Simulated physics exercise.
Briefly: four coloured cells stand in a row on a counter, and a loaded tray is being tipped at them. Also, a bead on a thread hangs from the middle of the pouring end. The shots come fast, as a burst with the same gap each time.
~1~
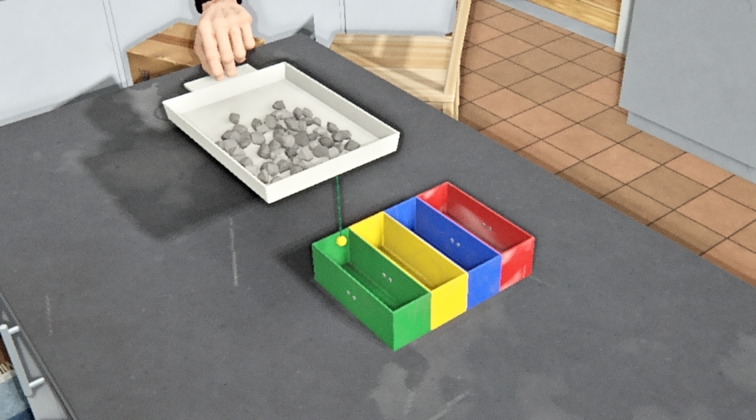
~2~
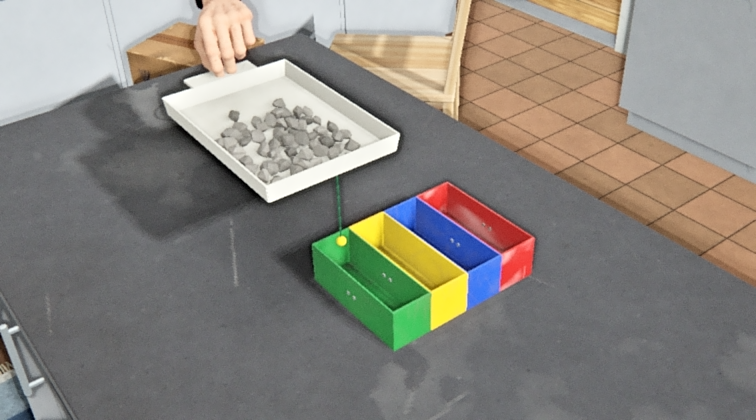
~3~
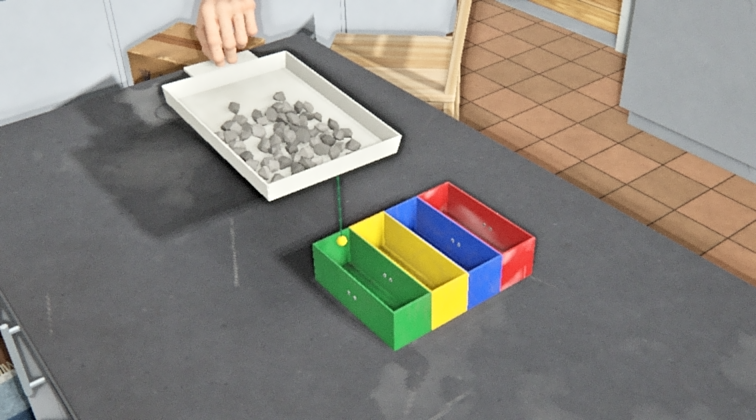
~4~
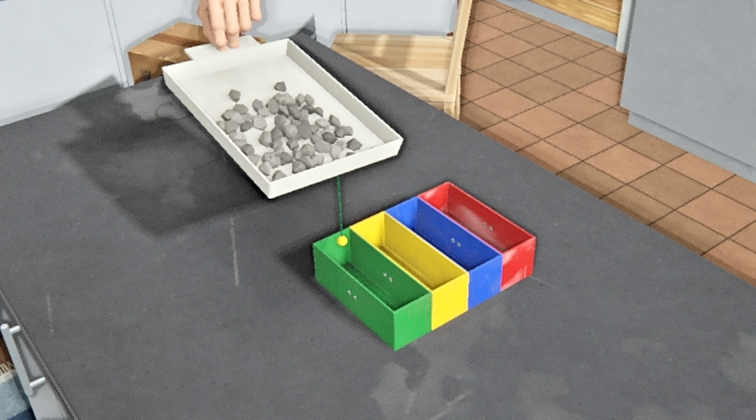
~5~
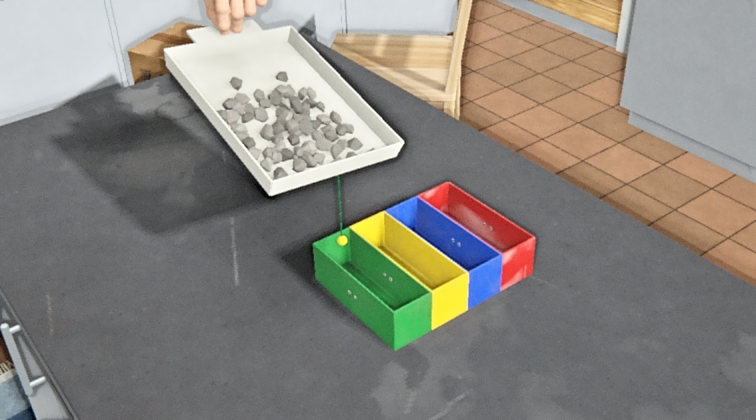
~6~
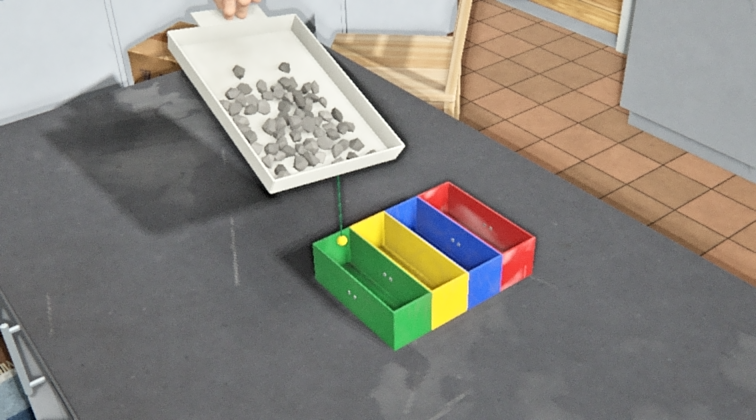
The footage shows a hand gripping a white tray of grey gravel above a counter beside green, yellow, blue and red cells; the hand raises the handle end, gradually tilting the tray toward its right corner while the cells stay still.
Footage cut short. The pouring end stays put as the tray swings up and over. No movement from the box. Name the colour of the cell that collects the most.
Yellow.
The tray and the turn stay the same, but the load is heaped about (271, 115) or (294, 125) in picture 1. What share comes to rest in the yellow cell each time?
The first start yields 60 per cent, the second 60 per cent.
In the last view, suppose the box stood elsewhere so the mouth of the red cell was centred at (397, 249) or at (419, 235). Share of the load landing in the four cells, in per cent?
Roughly 70 %, then roughly 100 %.
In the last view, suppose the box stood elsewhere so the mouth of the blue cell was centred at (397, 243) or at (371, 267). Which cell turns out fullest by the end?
The first time it is blue; the second time it is the cell in red.
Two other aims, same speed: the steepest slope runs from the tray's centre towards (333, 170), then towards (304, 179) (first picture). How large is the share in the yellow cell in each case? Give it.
In turn, 30 percent and then 0 percent.
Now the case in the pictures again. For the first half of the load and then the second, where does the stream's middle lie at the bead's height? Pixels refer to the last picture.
Initially about (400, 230); subsequently about (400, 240).
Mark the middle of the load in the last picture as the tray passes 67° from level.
Somewhere near pixel (356, 137).
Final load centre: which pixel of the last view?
Around (411, 282).
Shortly afterwards, tray tipped steeply; all but a few on the tray; only a few falling or outside the box.
Next, tray tipped past a quarter turn; near a third on the tray; near a third in the yellow cell; a little in the blue cell; a little in the green cell; near a quarter falling or outside the box.
Some moments later, tray tipped past a quarter turn; near two thirds in the yellow cell; near a quarter in the green cell; a little in the blue cell; only a few falling or outside the box.
In the end, tray tipped past a quarter turn; near two thirds in the yellow cell; near a quarter in the green cell; a little in the blue cell; none at all in the red cell; only a few outside the box.
